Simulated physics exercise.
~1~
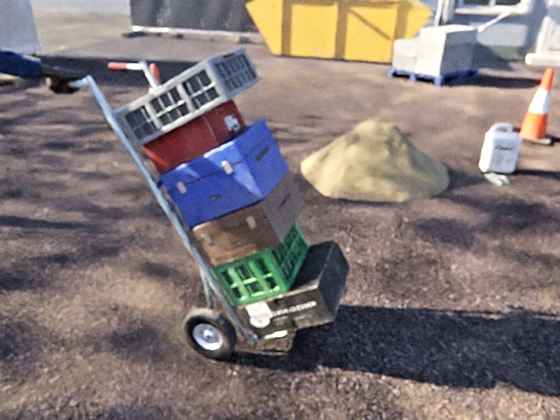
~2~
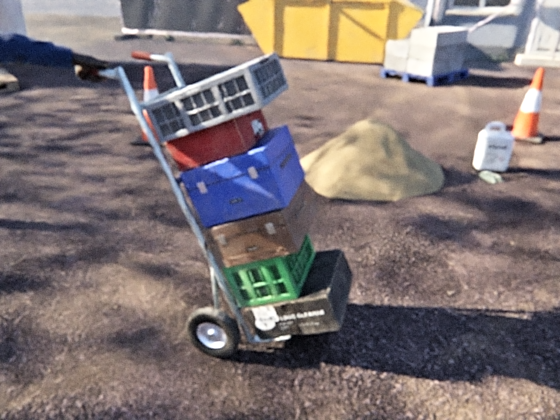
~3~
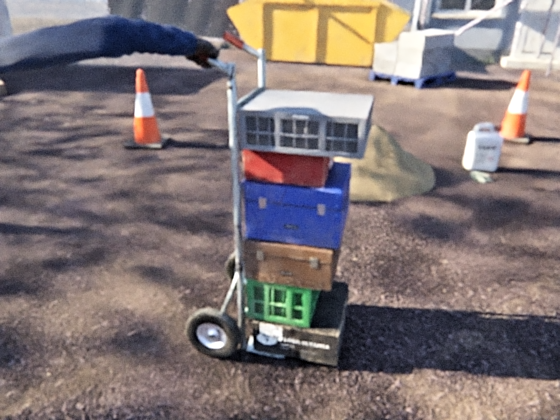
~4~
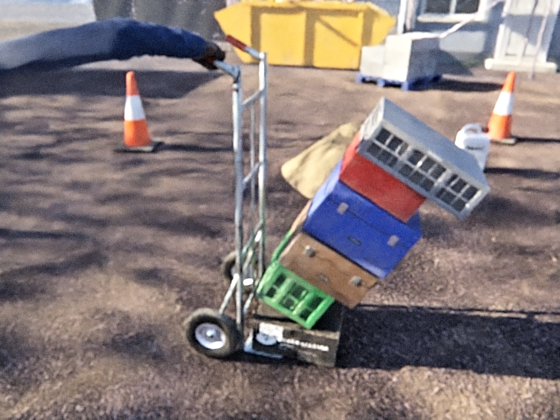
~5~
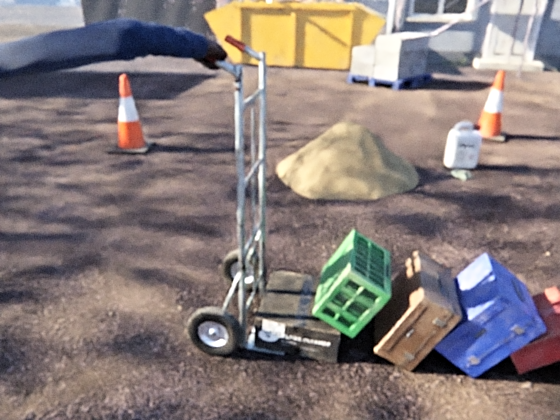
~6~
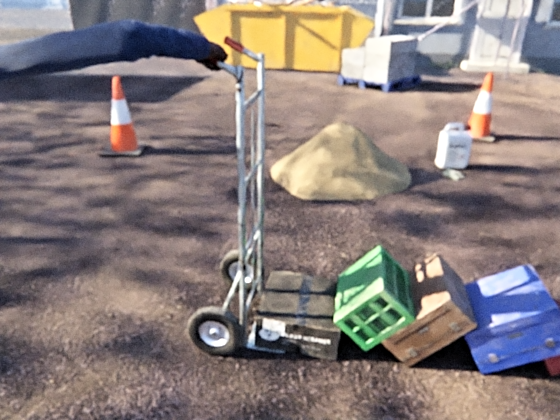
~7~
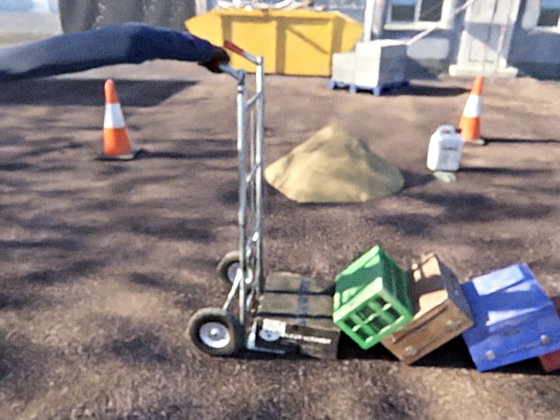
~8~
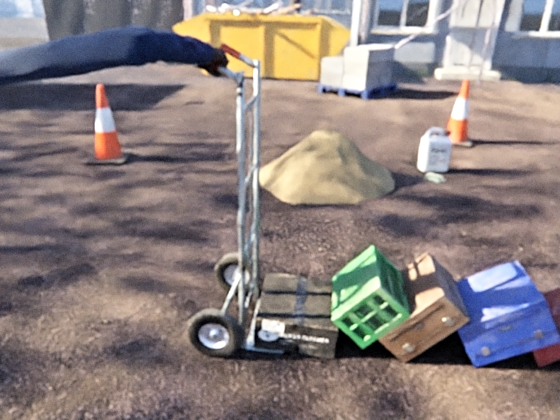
A hand truck, seen from the side on dark gravelly ground, leans back to the left with a stack of a black case, green crate, brown toolbox, blue toolbox, red box and grey crate. Behind it are a sand pile, orange cones, a white jug and a yellow skip. A dark-sleeved arm swings the truck upright, and the load above the black case tips to the right. The brown, blue and red boxes tumble onto the ground, with the grey crate out of view. The green crate ends tipped over against the black case, which stays on the truck.
